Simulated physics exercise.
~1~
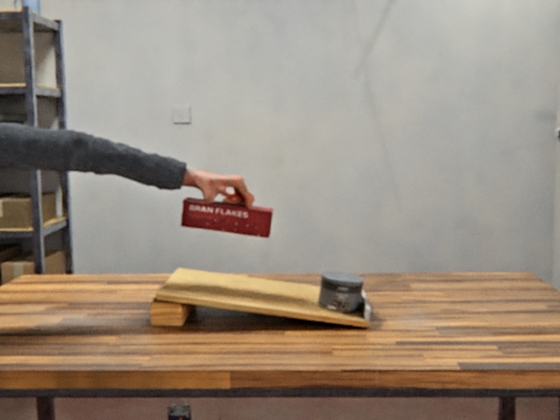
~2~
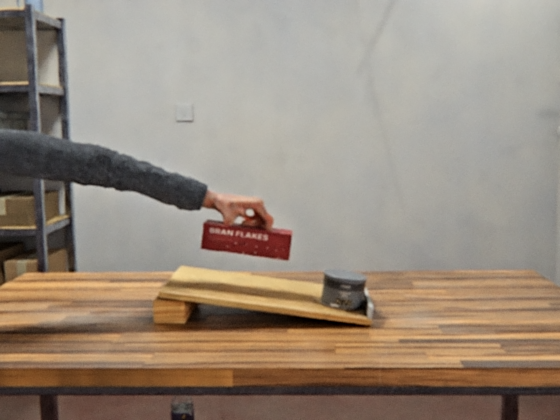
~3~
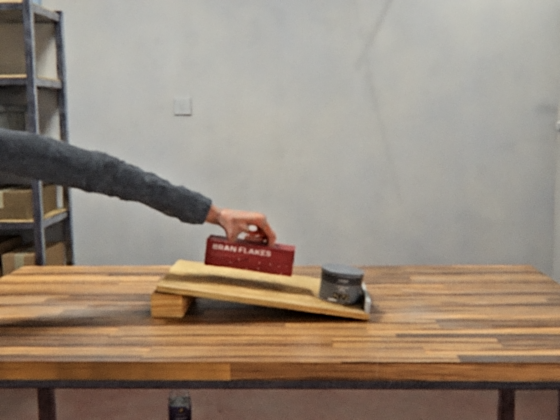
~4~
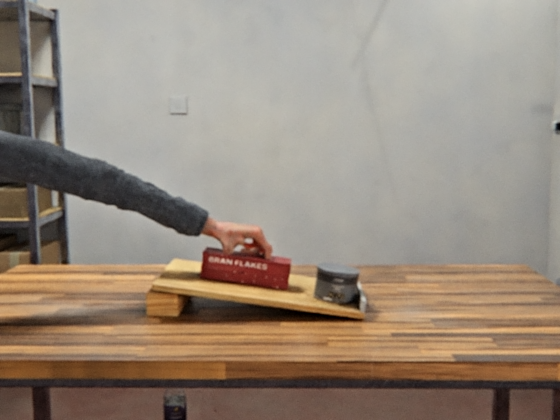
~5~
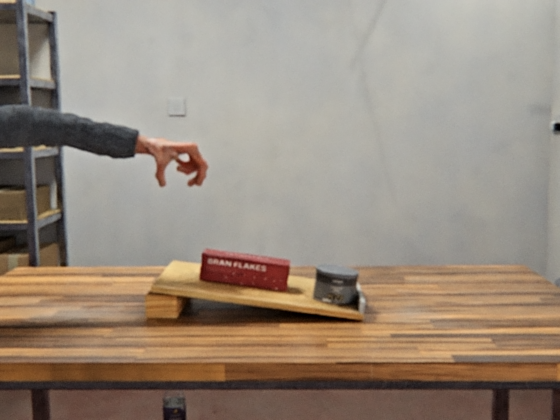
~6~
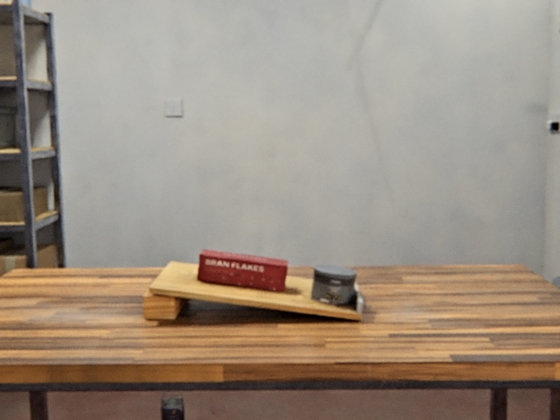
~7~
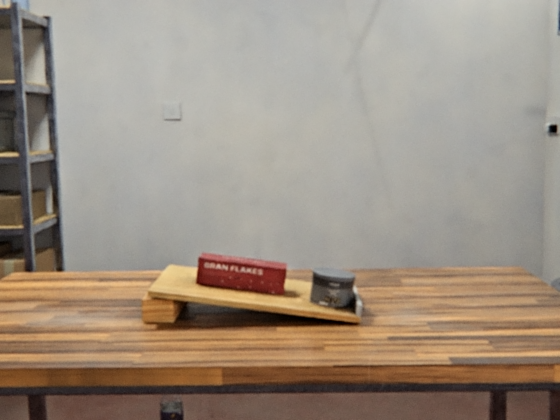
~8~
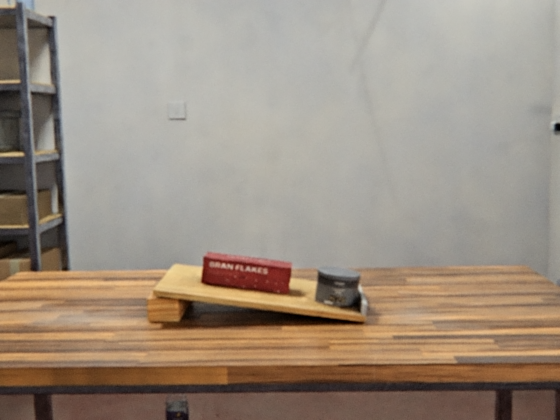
Red carton being lowered by a hand onto a sloping board behind a grey tub, then released and staying in place.
